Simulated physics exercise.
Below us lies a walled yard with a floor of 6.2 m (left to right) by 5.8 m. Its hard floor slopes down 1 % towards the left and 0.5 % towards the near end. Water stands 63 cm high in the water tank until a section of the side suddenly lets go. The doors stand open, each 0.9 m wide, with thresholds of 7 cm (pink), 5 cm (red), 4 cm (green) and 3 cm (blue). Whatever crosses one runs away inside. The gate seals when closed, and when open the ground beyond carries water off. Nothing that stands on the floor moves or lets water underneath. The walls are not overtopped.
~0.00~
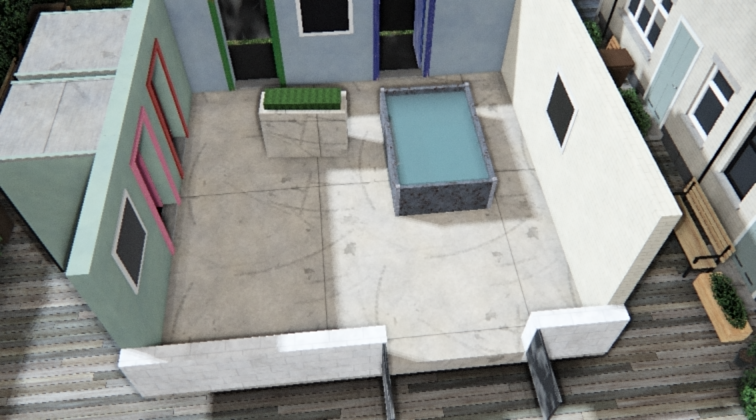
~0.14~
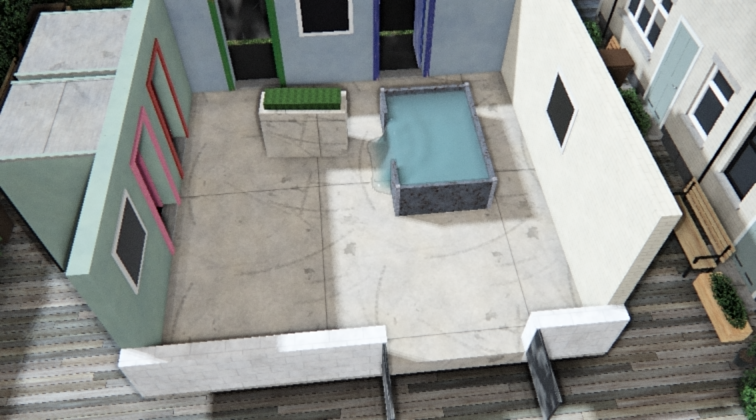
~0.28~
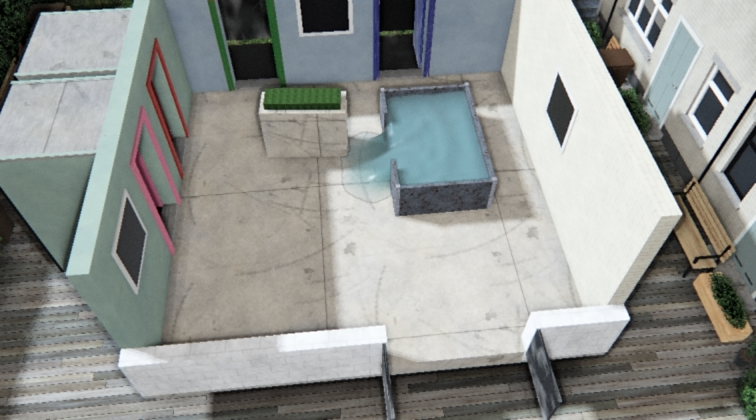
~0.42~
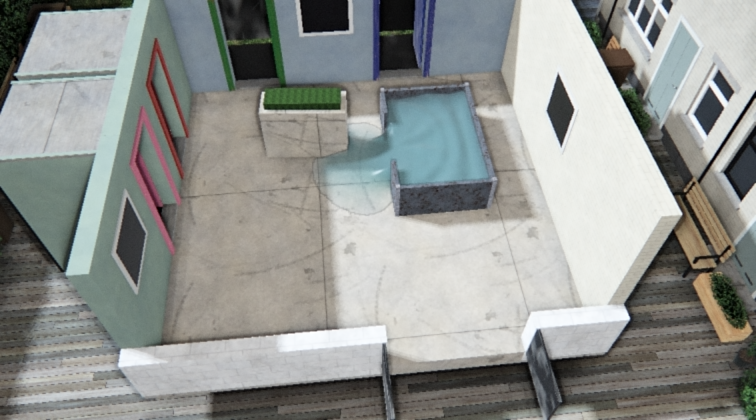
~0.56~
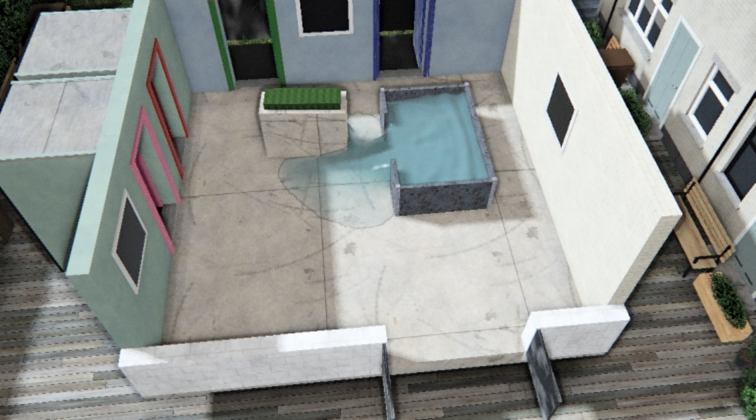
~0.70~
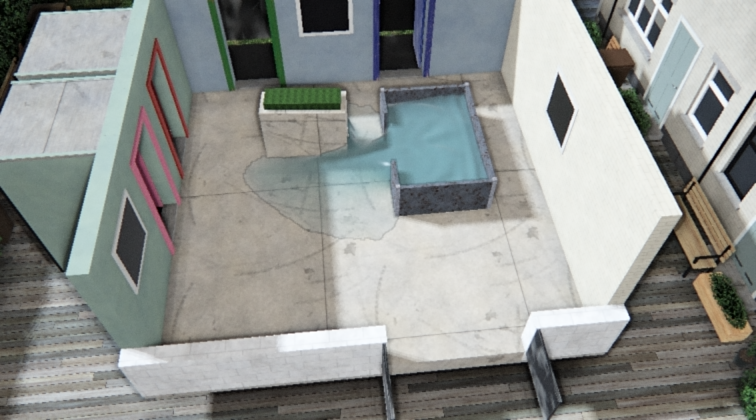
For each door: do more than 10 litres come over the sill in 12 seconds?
The water let in: At the pink door it passes the limit; at the red door it exceeds the limit; at the green door it exceeds the limit; at the blue door it goes over the limit.
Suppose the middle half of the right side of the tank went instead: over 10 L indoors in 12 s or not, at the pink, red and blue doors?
Then: Pink under, red over, blue over.
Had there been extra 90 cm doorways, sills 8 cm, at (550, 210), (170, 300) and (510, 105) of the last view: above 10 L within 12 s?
In turn: Under, above, not over.
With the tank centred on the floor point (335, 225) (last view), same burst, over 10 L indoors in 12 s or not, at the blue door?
Against that limit: Blue not over.
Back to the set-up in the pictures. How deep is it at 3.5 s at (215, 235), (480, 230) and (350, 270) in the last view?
About 4, 0 and 1 cm.
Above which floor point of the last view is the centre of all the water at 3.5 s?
Near (329, 188).
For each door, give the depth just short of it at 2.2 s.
In cm: Pink 22, red 14, green 4, blue 9.
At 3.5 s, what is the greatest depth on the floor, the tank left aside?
Up to some 24 cm.
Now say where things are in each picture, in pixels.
Still water, 63 cm deep, in the water tank at (435, 136), in the first picture.
Water pours out at (391, 156) and has run 0.6 m, to (376, 141); typically 9 cm deep outside, 63 cm at the water tank's back, in the second picture.
The front is at (351, 190), 0.9 m from the gap at (391, 157); 1.0 m2 of floor is under water; 62 cm left at the back of the water tank, in the third picture.
Water pours out at (391, 157) and has run 1.3 m, to (320, 182); typically 10 cm deep outside, 56 cm at the water tank's back, in the fourth picture.
Water pours out at (391, 157) and has run 1.9 m, to (285, 180); typically 7 cm deep outside, 53 cm at the water tank's back, in the fifth picture.
The front is at (251, 170), 2.5 m from the gap at (391, 156); 4.0 m2 of floor is under water; 53 cm left at the back of the water tank, in the sixth picture.
After 1.4 s water covers 30 % of the floor and is deepest (40 cm) near (354, 149); pink door 10 cm at the sill, 2 L in, red door 7 cm at the sill, 5 L in, green door not reached, blue door not reached.
After 2.2 s water covers 45 % of the floor and is deepest (28 cm) near (354, 149); pink door 22 cm at the sill, 78 L in, red door 14 cm at the sill, 37 L in, green door 4 cm at the sill, 0 L in, blue door 9 cm at the sill, 9 L in.
After 3.5 s water covers 55 % of the floor and is deepest (24 cm) near (159, 371); pink door 16 cm at the sill, 163 L in, red door 10 cm at the sill, 77 L in, green door 3 cm at the sill, 0 L in, blue door 7 cm at the sill, 32 L in.
After 7.0 s water covers 90 % of the floor and is deepest (13 cm) near (178, 218); pink door 12 cm at the sill, 231 L in, red door 5 cm at the sill, 109 L in, green door 7 cm at the sill, 9 L in, blue door 4 cm at the sill, 48 L in.
After 12.0 s water covers 95 % of the floor and is deepest (10 cm) near (159, 371); pink door 7 cm at the sill, 257 L in, red door 6 cm at the sill, 117 L in, green door 5 cm at the sill, 18 L in, blue door 3 cm at the sill, 49 L in.
